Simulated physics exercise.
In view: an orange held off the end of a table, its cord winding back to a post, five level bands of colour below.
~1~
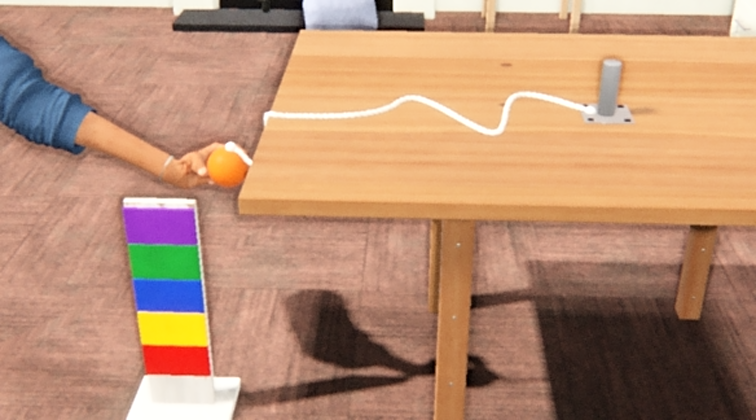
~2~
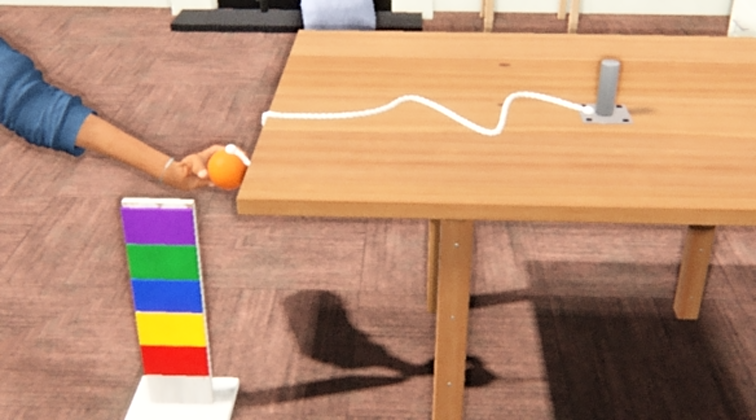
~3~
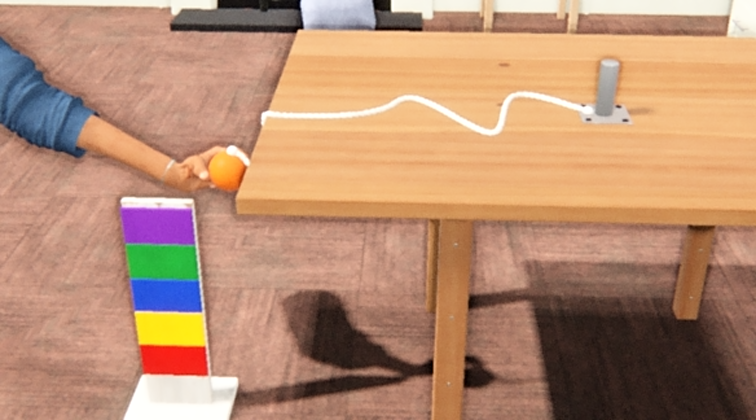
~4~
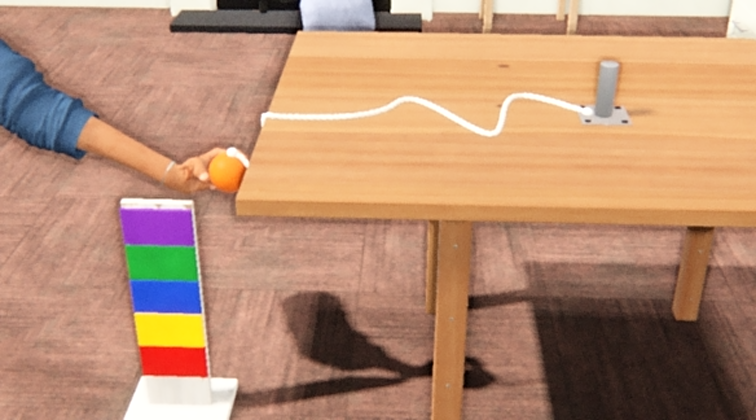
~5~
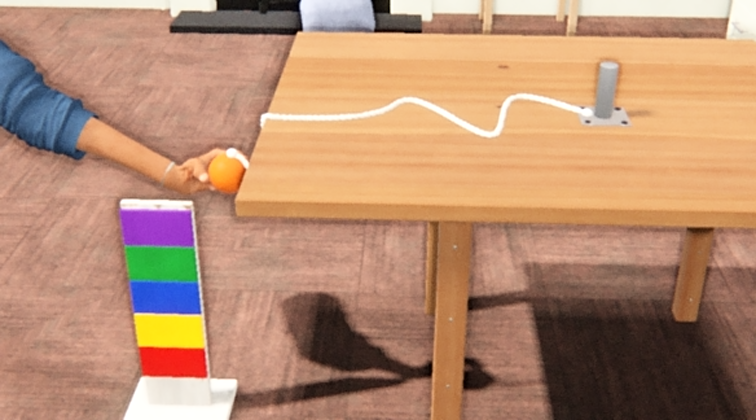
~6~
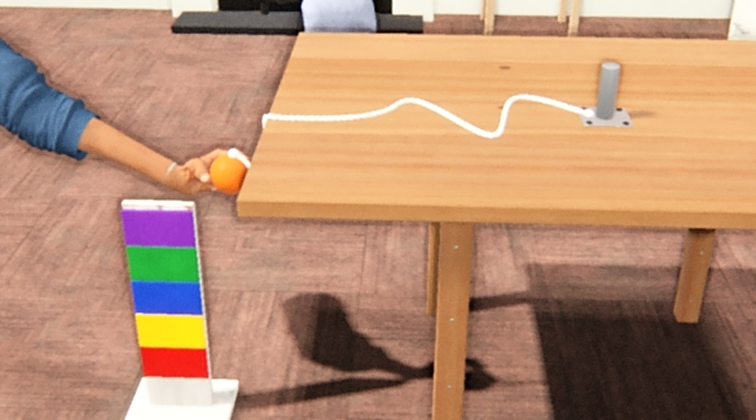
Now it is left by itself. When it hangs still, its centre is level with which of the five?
With yellow.
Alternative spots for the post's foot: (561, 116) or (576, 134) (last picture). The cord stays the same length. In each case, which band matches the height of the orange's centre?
Taking the two spots in turn: Red, then red.
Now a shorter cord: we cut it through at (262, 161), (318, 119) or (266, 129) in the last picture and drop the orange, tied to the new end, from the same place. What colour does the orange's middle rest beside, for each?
In that order: Blue; purple; green.
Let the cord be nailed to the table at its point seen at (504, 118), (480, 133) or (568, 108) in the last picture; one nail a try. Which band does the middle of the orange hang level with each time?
Answer: Blue, green and yellow, in that order.
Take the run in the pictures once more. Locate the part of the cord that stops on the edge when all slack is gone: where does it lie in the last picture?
It's the piece you see at (401, 103).
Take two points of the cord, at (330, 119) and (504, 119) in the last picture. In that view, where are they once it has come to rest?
(276, 186) and (443, 111), approximately.
A little later, orange near (307, 332); level with yellow.
Next, orange near (269, 320); level with yellow.
When it is over, orange near (287, 324); level with yellow. The yellow one.
